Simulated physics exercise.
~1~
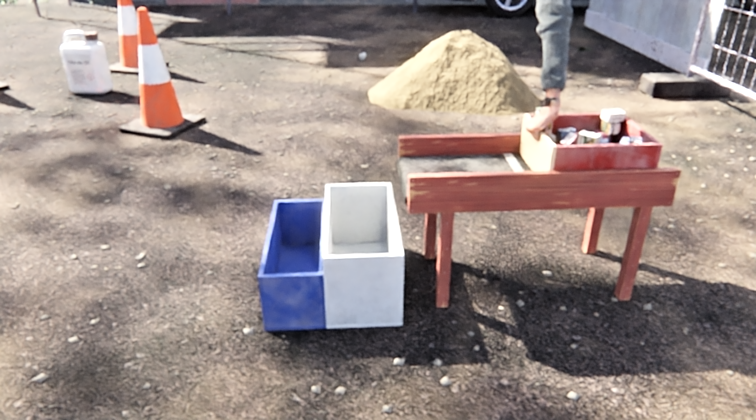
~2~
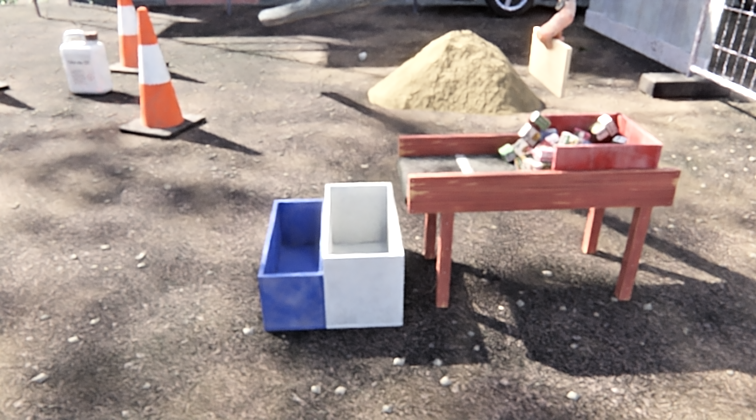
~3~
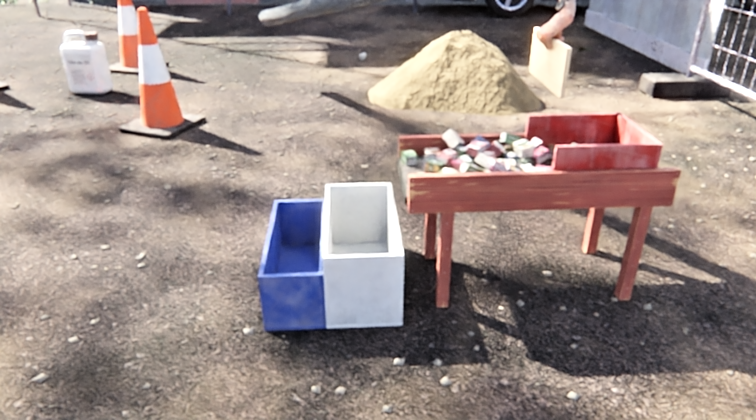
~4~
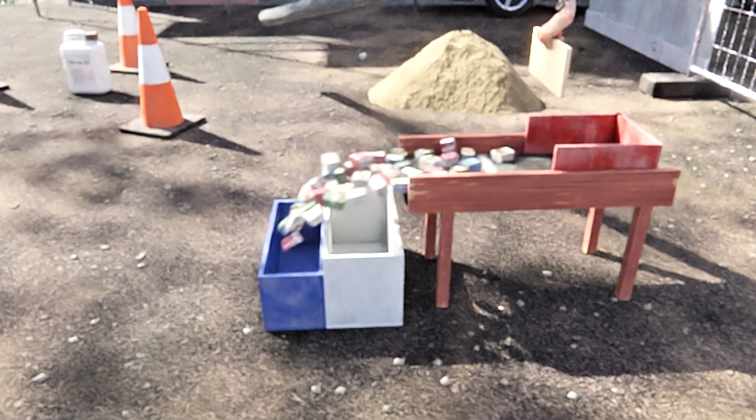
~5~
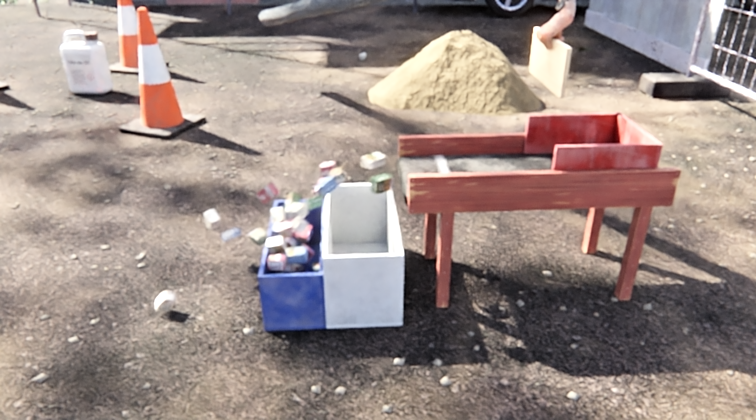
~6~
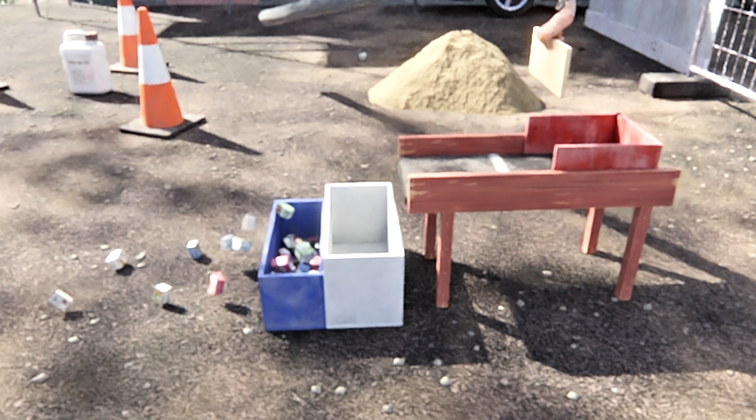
A hand lifted a pale board out of a red pen on a table, and a heap of small cartons slid left and poured over the white tote, most landing in the blue box while several tumbled onto the ground beyond it.
